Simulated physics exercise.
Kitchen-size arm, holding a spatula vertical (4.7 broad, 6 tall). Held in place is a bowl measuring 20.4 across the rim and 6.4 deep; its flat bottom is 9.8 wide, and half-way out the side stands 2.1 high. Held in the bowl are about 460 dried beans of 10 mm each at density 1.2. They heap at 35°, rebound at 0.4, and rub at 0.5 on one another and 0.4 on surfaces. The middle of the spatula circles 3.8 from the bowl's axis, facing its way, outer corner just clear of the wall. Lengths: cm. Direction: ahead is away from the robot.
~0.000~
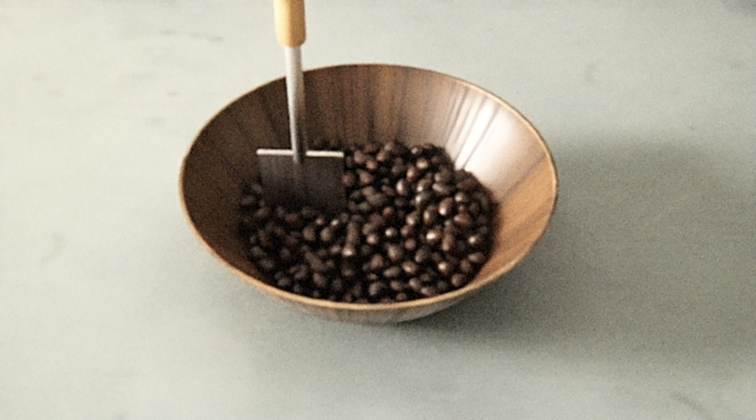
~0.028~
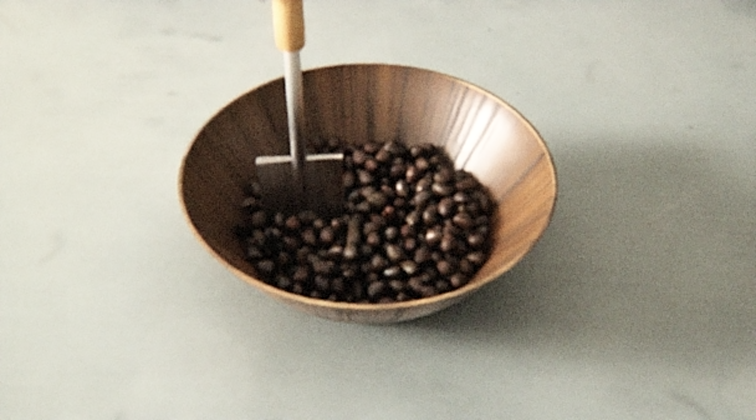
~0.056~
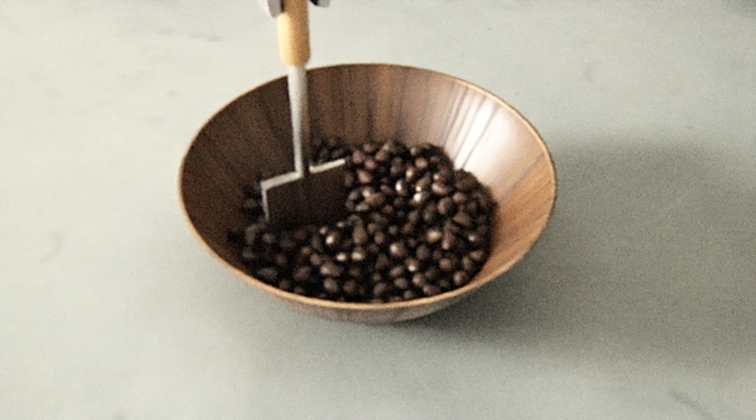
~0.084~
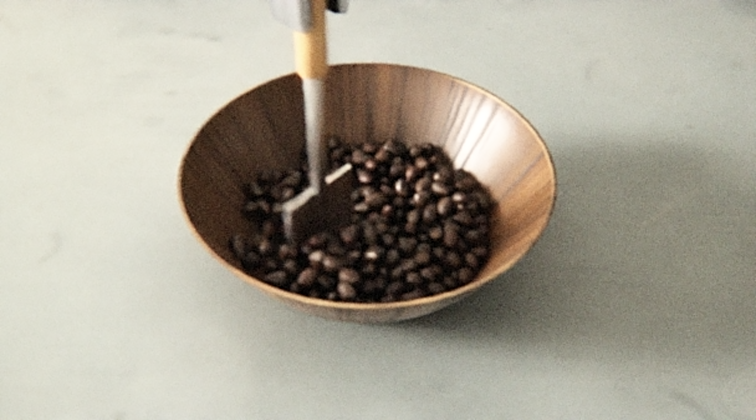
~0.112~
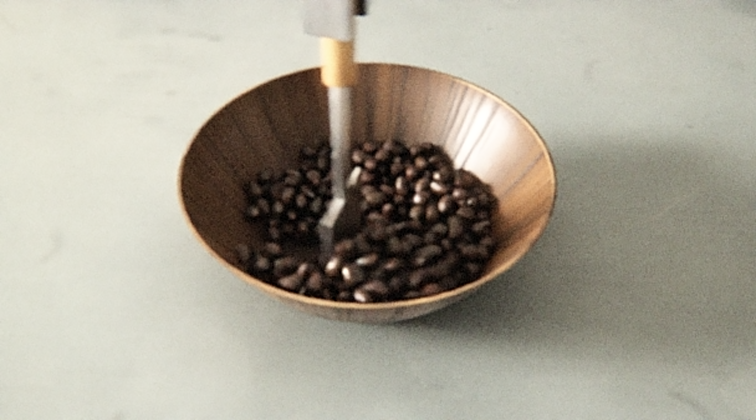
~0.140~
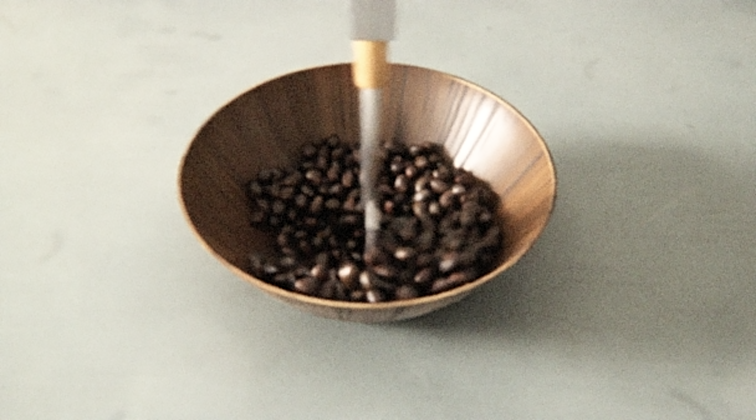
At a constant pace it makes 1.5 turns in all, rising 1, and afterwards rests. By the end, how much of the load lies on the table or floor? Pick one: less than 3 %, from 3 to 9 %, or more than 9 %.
From 3 to 9 %.
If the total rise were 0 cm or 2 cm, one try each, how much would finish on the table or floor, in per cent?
10 % and 5 %.
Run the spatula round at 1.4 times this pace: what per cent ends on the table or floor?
That gives about 25 percent.
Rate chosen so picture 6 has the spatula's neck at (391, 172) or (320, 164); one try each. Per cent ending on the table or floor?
Near 10 in a hundred for the first and near 0 in a hundred for the second.
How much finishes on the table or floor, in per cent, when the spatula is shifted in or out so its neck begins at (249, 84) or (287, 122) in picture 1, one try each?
Close to 0 per cent for the first and close to 15 per cent for the second.
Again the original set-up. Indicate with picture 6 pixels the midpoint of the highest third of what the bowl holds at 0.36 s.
About (365, 113) in the last picture.
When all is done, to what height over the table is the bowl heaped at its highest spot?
Roughly 5.5 centimetres.
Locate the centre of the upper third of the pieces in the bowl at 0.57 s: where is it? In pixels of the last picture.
In the final view it lies at about (301, 246).
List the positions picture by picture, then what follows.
In the first frame, the spatula neck at (299, 131), 0° round; upper third of the load around (375, 213), from x 245 to 485, top at y 145; 455 in the bowl.
In the second frame, the spatula neck at (298, 136), 8° round; upper third of the load around (372, 218), from x 240 to 485, top at y 145.
In the third frame, the spatula neck at (303, 151), 29° round; upper third of the load around (359, 235), from x 235 to 485, top at y 145.
In the fourth frame, the spatula neck at (318, 164), 51° round; upper third of the load around (369, 250), from x 235 to 485, top at y 145.
In the fifth frame, the spatula neck at (342, 173), 73° round; upper third of the load around (383, 253), from x 245 to 490, top at y 145.
In the sixth frame, the spatula neck at (371, 175), 95° round; upper third of the load around (407, 254), from x 255 to 495, top at y 140; 455 in the bowl.
After 0.36 s, 267° round, highest piece 8 above the table; 438 in the bowl, 7 on the table or floor, 10 in flight or on the tool.
After 0.57 s, 78° round, highest piece 7 above the table; 429 in the bowl, 24 on the table or floor, 2 in flight or on the tool.
After 0.88 s, 180° round, highest piece 6 above the table; 429 in the bowl, 26 on the table or floor.
After 1.58 s, 180° round, highest piece 6 above the table; 429 in the bowl, 26 on the table or floor.
In the end, 429 in the bowl, 26 on the table or floor. That is 6 % on the table or floor.
